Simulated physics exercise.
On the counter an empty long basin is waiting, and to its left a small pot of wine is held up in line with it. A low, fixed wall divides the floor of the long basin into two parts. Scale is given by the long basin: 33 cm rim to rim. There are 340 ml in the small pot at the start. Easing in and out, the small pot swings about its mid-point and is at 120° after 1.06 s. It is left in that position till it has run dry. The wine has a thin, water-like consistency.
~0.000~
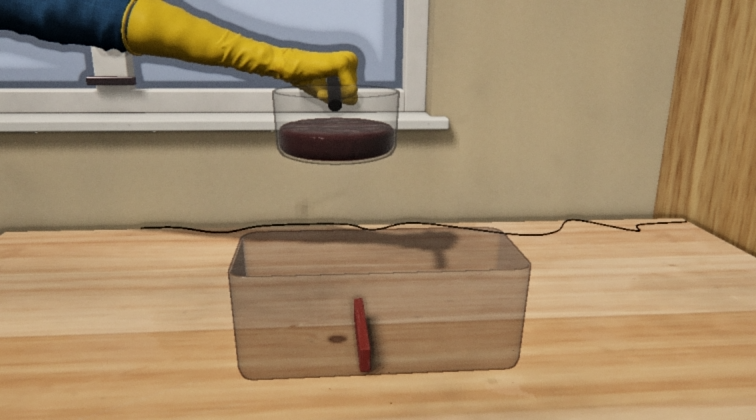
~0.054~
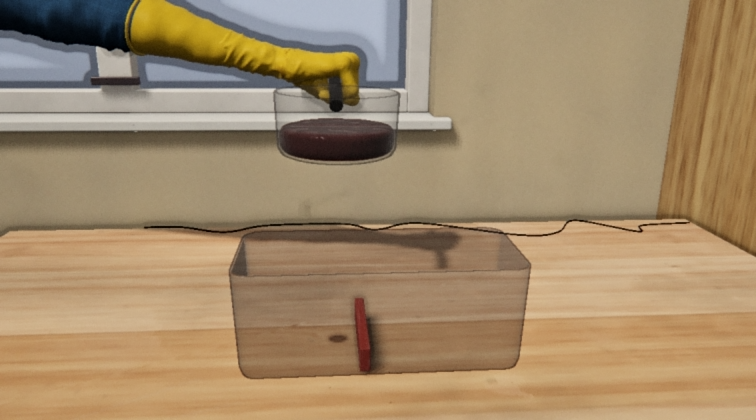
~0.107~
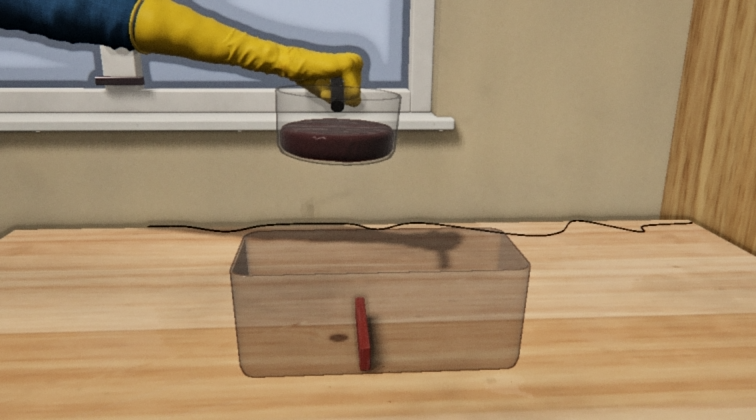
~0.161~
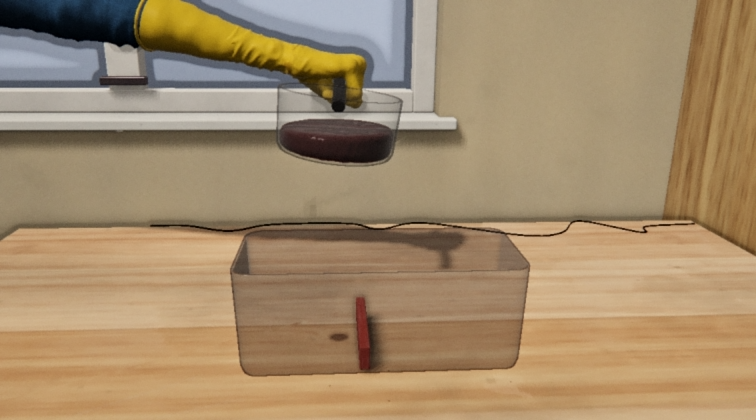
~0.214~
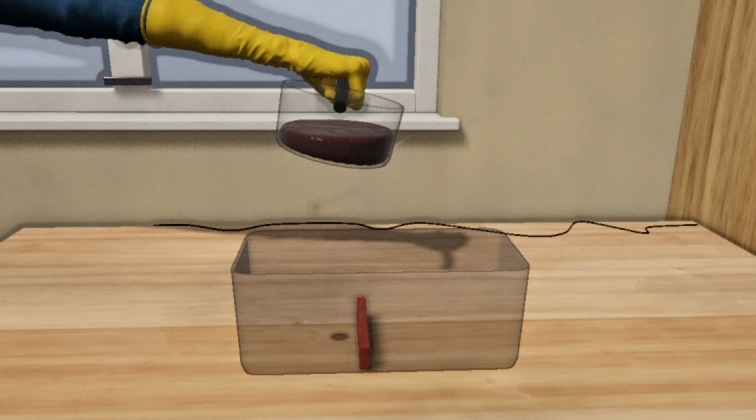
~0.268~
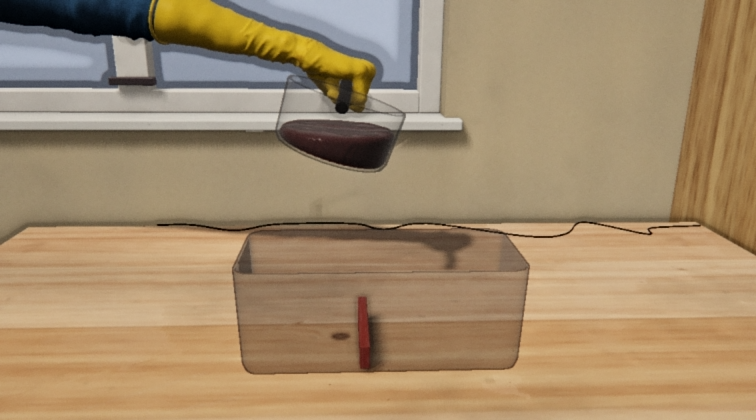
At the start, a yellow-gloved hand holds a small clear pot of dark red wine level above an empty, see-through long basin on a wooden counter. The pot then tilts gradually, slightly at first and then more clearly, its right side dipping while the wine stays inside.
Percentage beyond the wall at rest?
92 per cent.
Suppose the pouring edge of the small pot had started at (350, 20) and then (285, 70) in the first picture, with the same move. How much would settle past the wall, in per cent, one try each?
I'd say 85 percent on the first go, 10 percent on the next.
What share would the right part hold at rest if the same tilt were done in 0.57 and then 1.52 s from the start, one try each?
Result: 85 per cent, then 95 per cent.
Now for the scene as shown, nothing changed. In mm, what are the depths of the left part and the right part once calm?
Final levels - left approx 2 mm, right approx 14 mm.
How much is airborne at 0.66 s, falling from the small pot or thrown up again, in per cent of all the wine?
Close to 38 per cent, I'd say.
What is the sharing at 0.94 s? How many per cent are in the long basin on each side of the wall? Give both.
Lab note: Left near 4 %, right near 82.
After 0.66 s the tilt is 82° and 51 per cent is still to pour, 0 is left of the wall and 11 right of it.
After 0.94 s the tilt is 116° and 4 per cent is still to pour, 4 is left of the wall and 81 right of it.
After 1.24 s the tilt is 120° and 0 per cent is still to pour, 7 is left of the wall and 92 right of it.
After 1.56 s the tilt is 120° and 0 per cent is still to pour, 7 is left of the wall and 92 right of it.
In the end 7 per cent lies left of the wall, 92 right of it and 1 outside.
